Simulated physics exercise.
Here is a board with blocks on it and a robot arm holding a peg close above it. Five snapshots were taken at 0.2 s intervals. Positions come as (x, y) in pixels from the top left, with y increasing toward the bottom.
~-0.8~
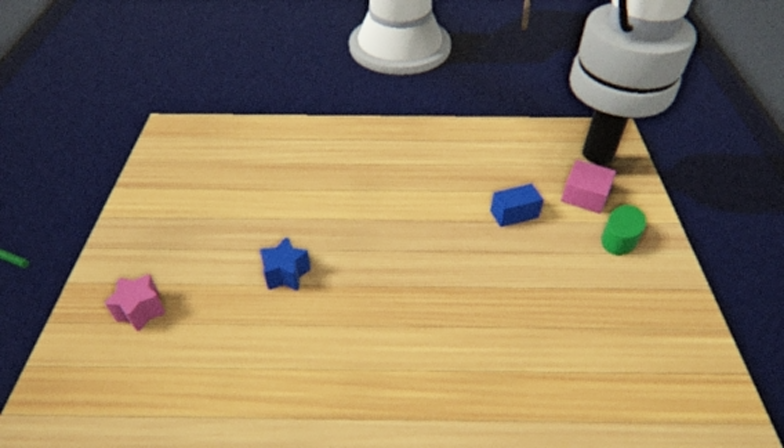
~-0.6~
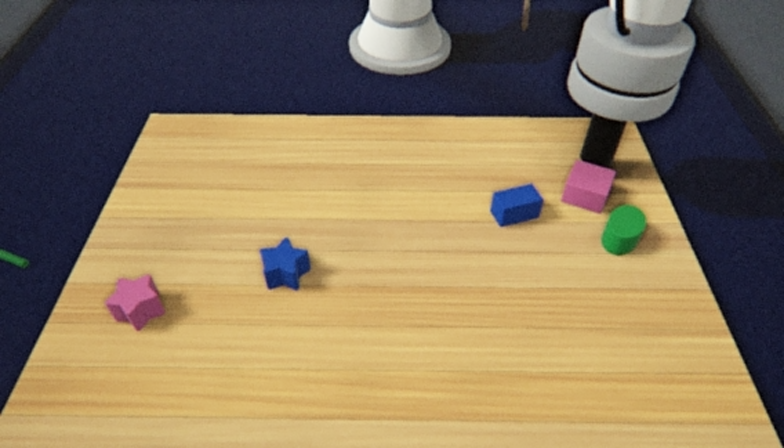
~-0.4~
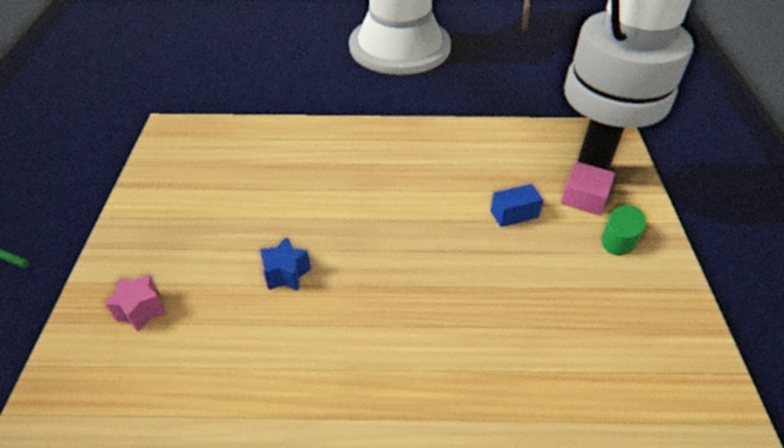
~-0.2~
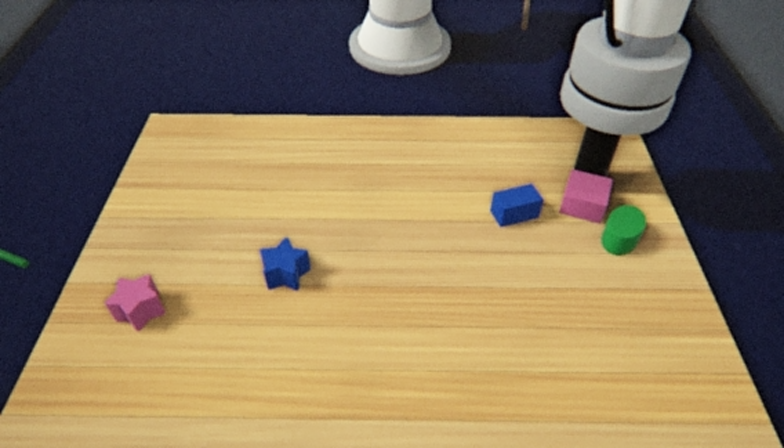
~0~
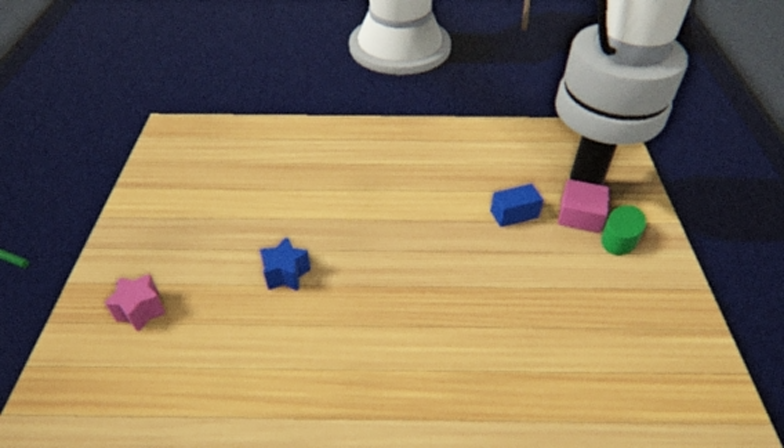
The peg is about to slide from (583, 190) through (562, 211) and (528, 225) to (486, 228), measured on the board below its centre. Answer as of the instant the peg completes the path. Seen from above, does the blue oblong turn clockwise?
Going by the path, yes.
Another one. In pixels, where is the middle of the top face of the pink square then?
(577, 226)
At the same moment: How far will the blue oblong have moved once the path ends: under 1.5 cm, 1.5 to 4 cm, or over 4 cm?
Over 4 cm.
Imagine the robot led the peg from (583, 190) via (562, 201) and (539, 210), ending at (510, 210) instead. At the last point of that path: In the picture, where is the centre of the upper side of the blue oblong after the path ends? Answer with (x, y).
Pixel (478, 201).
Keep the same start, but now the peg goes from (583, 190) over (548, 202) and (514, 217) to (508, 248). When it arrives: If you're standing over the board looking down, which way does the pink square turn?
Viewed from overhead, the pink square winds up turned anticlockwise.
What follows on the original path. One third of the way, peg (565, 201); pink square (578, 221), turned 30° anticlockwise.
Two thirds of the way, peg (530, 214); blue oblong (493, 195), turned 35° clockwise; pink square (577, 226), turned 40° anticlockwise.
At the end, peg (488, 217); blue oblong (458, 189), turned 75° clockwise; pink square (577, 226), turned 40° anticlockwise; green oval unmoved.
